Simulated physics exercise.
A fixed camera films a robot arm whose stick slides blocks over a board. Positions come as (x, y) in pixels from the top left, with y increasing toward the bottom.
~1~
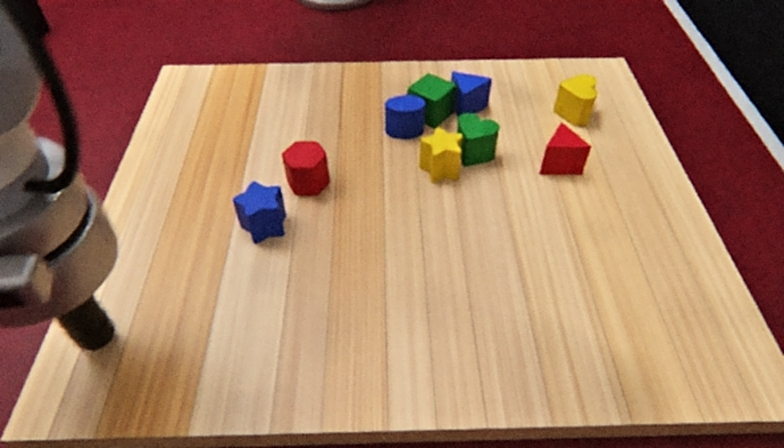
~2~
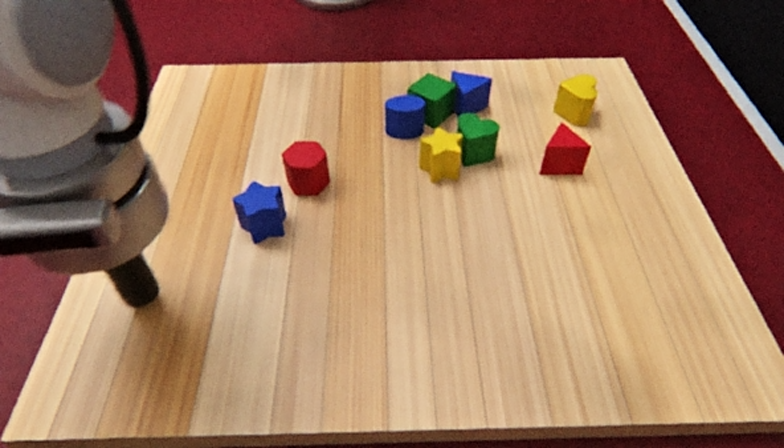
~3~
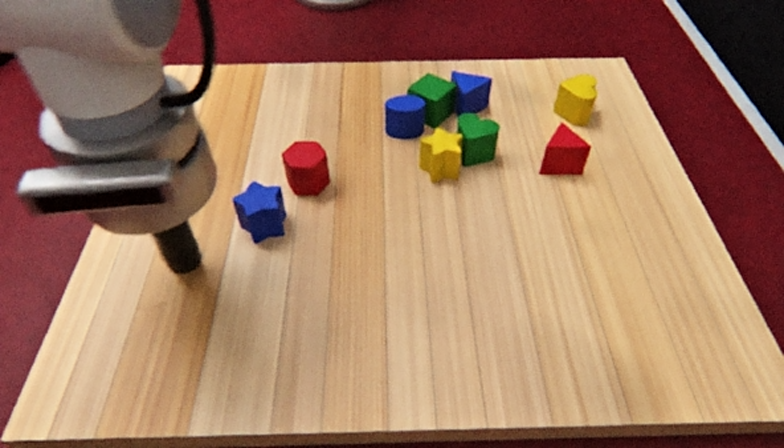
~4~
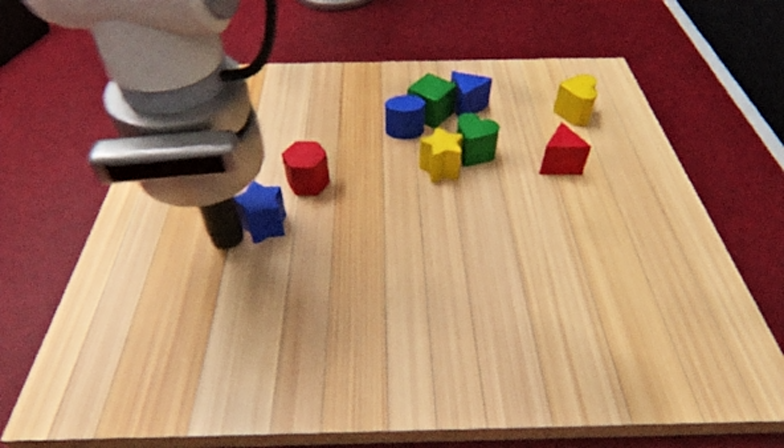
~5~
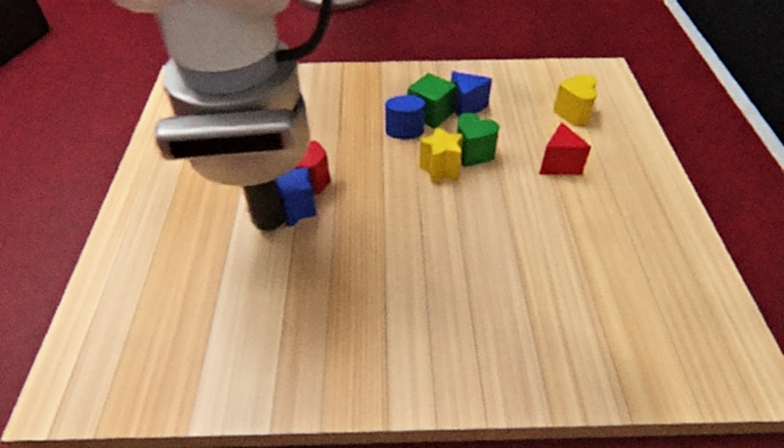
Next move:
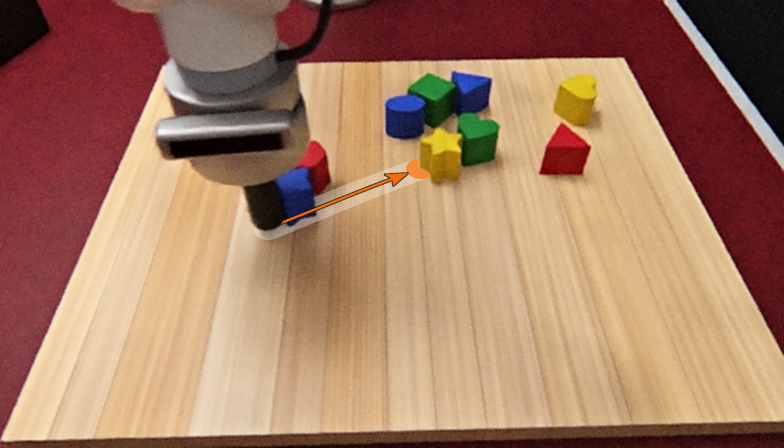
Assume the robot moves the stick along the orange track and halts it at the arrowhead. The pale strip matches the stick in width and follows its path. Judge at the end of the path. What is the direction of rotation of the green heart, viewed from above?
Turns anticlockwise.
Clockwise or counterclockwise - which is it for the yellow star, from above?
The turn is clockwise.
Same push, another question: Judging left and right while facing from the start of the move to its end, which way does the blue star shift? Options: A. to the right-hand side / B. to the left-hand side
Choice B: To the left-hand side.
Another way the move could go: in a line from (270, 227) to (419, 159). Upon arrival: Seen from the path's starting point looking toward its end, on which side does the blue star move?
Facing from start to end, it will go to the left.
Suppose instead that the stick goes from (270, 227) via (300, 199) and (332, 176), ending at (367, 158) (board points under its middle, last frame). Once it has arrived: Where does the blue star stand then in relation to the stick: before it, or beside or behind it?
I'd say the blue star is still out in front of the stick at the end.
Path on the board, from (270, 227) directly to (421, 169).
On the path given first. One third of the way, stick at (323, 198); blue star at (340, 157), turned 15° anticlockwise; red hexagon at (322, 133), turned 65° anticlockwise.
Two thirds of the way, stick at (373, 178); blue star at (363, 137), turned 60° anticlockwise; red hexagon at (325, 127), turned 95° anticlockwise.
At the end, stick at (421, 161); blue star at (364, 135), turned 75° anticlockwise; red hexagon at (325, 127), turned 95° anticlockwise; yellow star at (453, 138), turned 20° clockwise; green heart at (482, 125), turned 20° anticlockwise.
